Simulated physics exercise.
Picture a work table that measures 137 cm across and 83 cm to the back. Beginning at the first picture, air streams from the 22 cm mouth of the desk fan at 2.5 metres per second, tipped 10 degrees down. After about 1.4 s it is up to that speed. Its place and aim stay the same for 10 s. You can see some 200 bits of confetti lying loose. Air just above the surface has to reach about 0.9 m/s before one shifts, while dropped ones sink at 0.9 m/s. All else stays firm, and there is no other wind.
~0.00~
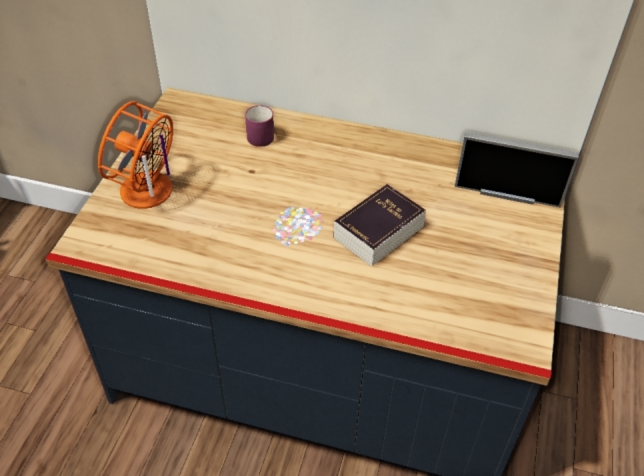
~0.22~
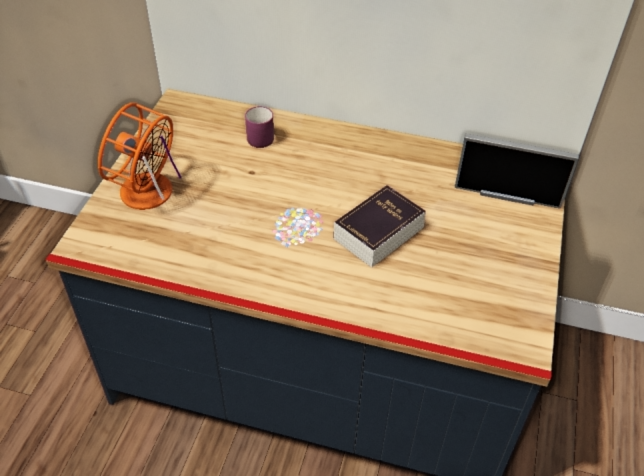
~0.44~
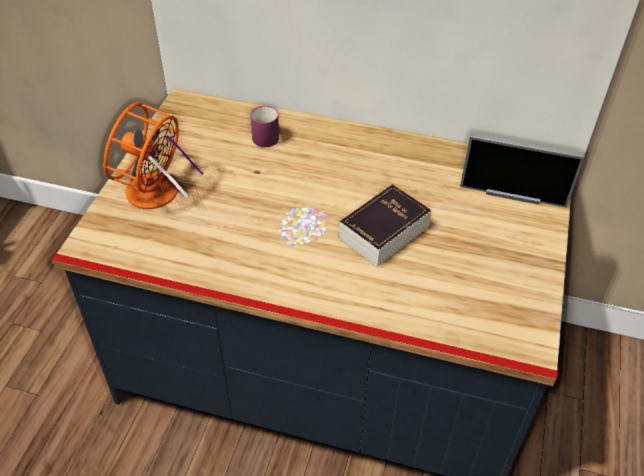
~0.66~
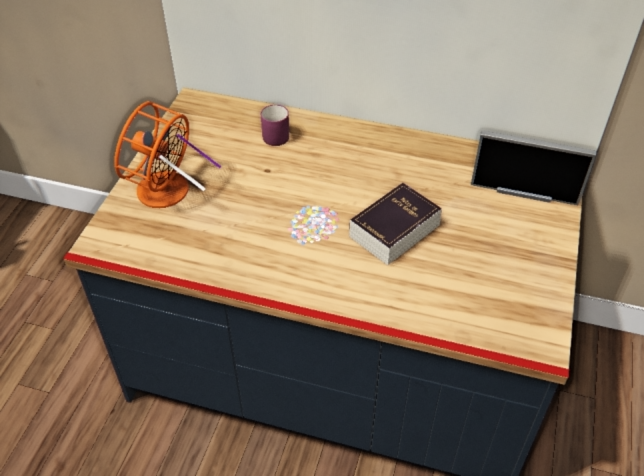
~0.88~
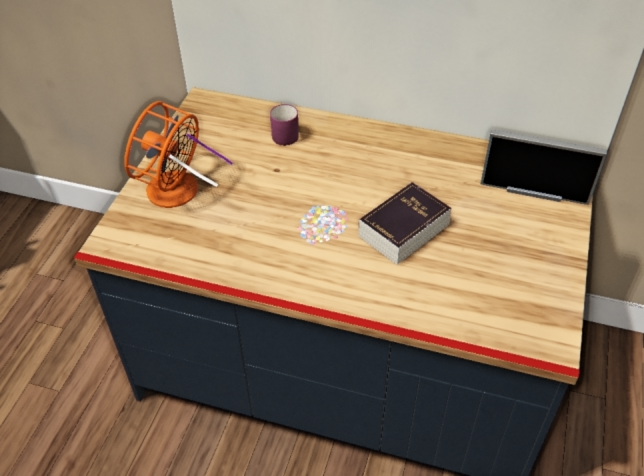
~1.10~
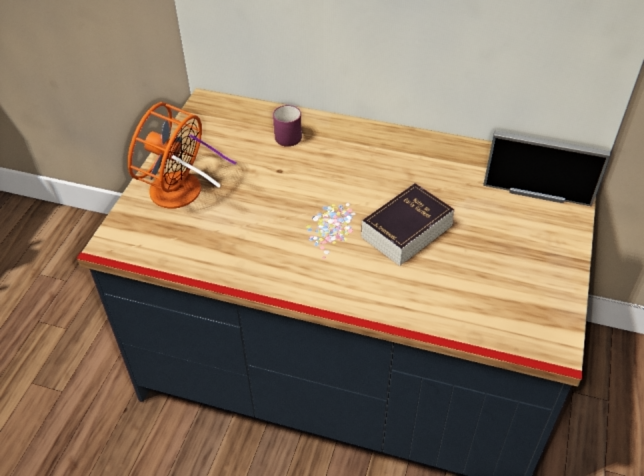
At the start, an orange desk fan, a purple mug, a dark book, a black screen and a patch of pale confetti rest on a wooden table. The view drifts slightly while the confetti lies still, and then some bits scatter from their places beside the book.
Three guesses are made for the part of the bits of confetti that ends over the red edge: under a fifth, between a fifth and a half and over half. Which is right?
I figure the part over that edge ends up a fifth or more yet no more than half.
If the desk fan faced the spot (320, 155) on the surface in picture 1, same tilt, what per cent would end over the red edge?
Then about 0 per cent.
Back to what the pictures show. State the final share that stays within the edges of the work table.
Roughly 10 in a hundred.
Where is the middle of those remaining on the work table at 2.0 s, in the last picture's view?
Near (444, 175).
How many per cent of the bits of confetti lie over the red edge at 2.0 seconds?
30 % or thereabouts.
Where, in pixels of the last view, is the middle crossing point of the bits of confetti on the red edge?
(491, 358).
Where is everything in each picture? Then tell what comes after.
In the first frame, the middle of the bits of confetti is near (298, 227), none has stirred yet and the mouth of the desk fan is at (137, 147).
In the second frame, the middle of the bits of confetti is near (298, 227), none has stirred yet and the red edge is centred on (283, 317).
In the third frame, the middle of the bits of confetti is near (303, 227), none has stirred yet, the top of a book is at (386, 216) and the top of a mug is at (264, 114).
In the fourth frame, the middle of the bits of confetti is near (314, 225) and none has stirred yet.
In the fifth frame, the middle of the bits of confetti is near (323, 225) and none has stirred yet.
In the sixth frame, the middle of the bits of confetti is near (335, 226), the farthest in sight from the desk fan is at (350, 231) and about 40 % have left their places.
After 2.0 s the count stands so, 34 % are over the red edge; the middle of those still in play is near (440, 176).
After 3.2 s the count stands so, 35 % are over the red edge; the middle of those still in play is near (491, 151).
After 5.5 s the count stands so, 36 % are over the red edge.
After 10.0 s, at the end, 36 % are over the red edge.
